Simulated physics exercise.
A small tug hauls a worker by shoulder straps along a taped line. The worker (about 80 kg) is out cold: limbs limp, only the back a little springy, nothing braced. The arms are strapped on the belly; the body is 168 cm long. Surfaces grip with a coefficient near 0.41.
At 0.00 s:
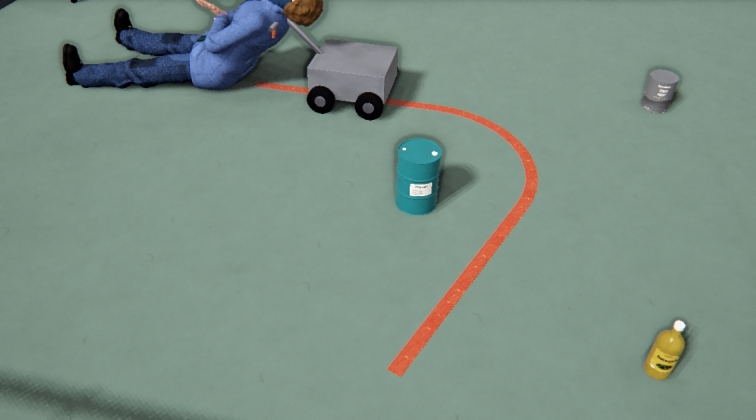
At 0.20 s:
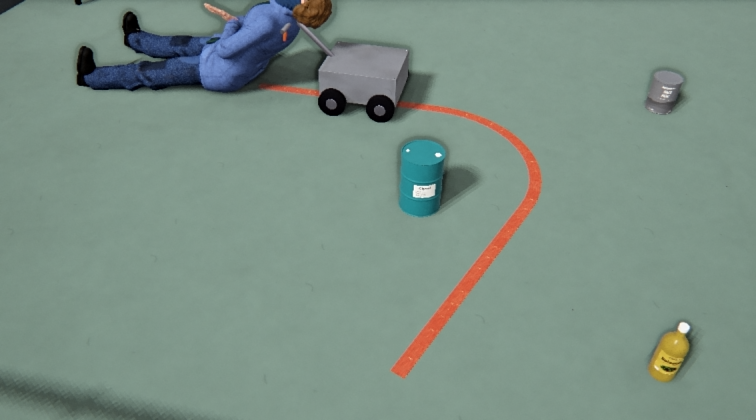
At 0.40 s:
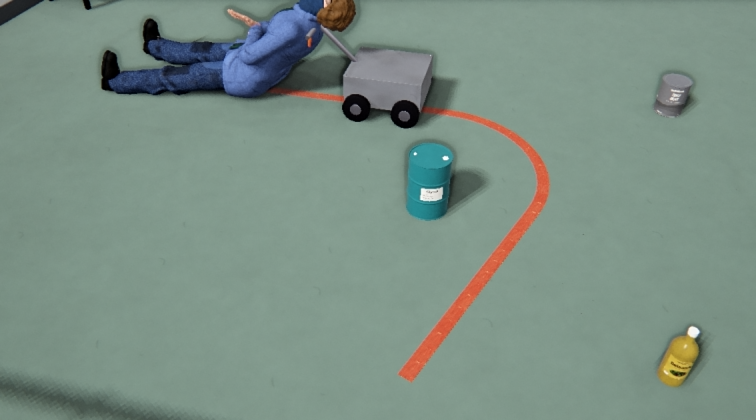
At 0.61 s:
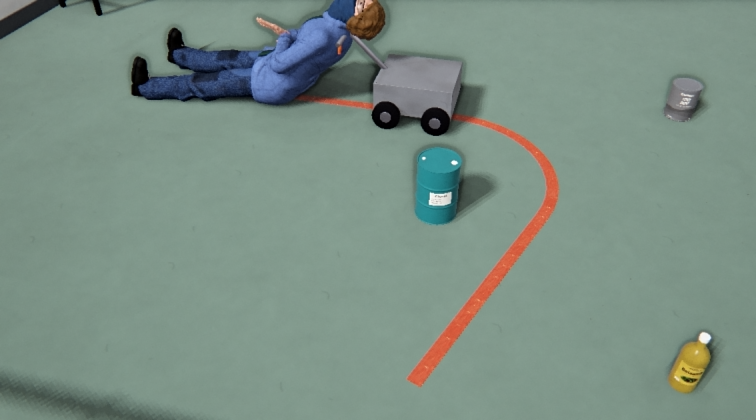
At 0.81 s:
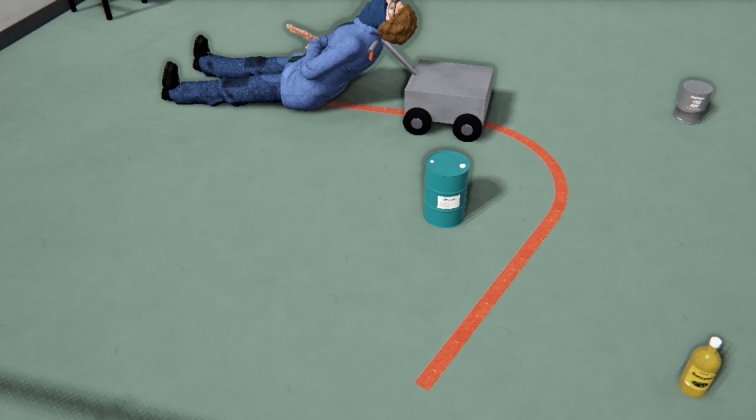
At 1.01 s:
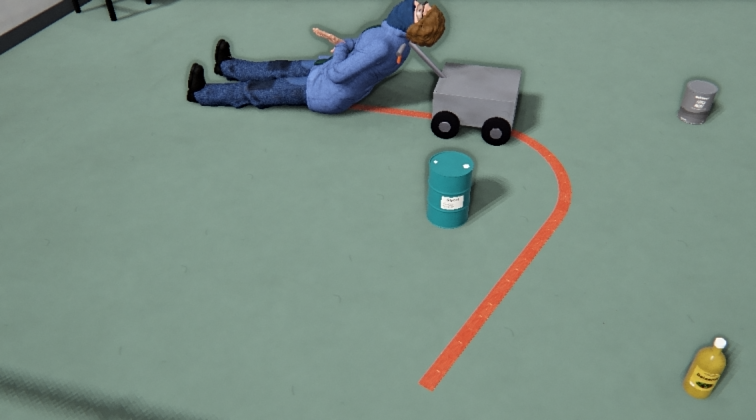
At first, a limp worker in blue lies on a green floor at the upper left, leaning against a small grey wheeled cart on an orange line. The cart then rolls rightward along the line, dragging the worker behind it past the back of a teal barrel, as the view shifts slightly.
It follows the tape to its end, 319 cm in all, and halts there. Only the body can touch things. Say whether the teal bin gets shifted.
In the end the teal bin gets knocked.
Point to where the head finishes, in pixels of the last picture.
At about (404, 293).
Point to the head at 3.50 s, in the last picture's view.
Near (550, 151).
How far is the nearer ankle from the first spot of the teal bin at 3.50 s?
About 80 cm.
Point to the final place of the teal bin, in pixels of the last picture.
At about (426, 201).
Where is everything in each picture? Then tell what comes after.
Teal bin (418, 177), grey can (659, 92), end of the tape (398, 367), in the first frame.
Teal bin (421, 179), grey can (663, 93); 4 cm hauled, in the second frame.
Teal bin (429, 182), grey can (672, 96); 14 cm hauled, in the third frame.
Teal bin (437, 187), grey can (683, 100); 26 cm hauled, in the fourth frame.
Teal bin (446, 190), grey can (693, 103); 40 cm hauled, in the fifth frame.
Teal bin (449, 190), grey can (697, 103), end of the tape (429, 382); 54 cm hauled, in the sixth frame.
After 2.10 s the teal bin is where it stood, near (449, 190) in the last picture's view; the grey can where it stood; the nearer ankle is 120 cm from that spot.
After 2.80 s the teal bin is where it stood, near (449, 190) in the last picture's view; the nearer ankle is 96 cm from that spot.
After 3.50 s the teal bin is where it stood, near (449, 190) in the last picture's view; the grey can where it stood; the nearer ankle is 79 cm from that spot.
After 4.20 s the teal bin is 3 cm from where it stood, near (445, 192) in the last picture's view; the grey can where it stood; the nearer ankle is 56 cm from that spot.
After 5.1 s, teal bin gets knocked; grey can stays put; yellow bottle stays put.
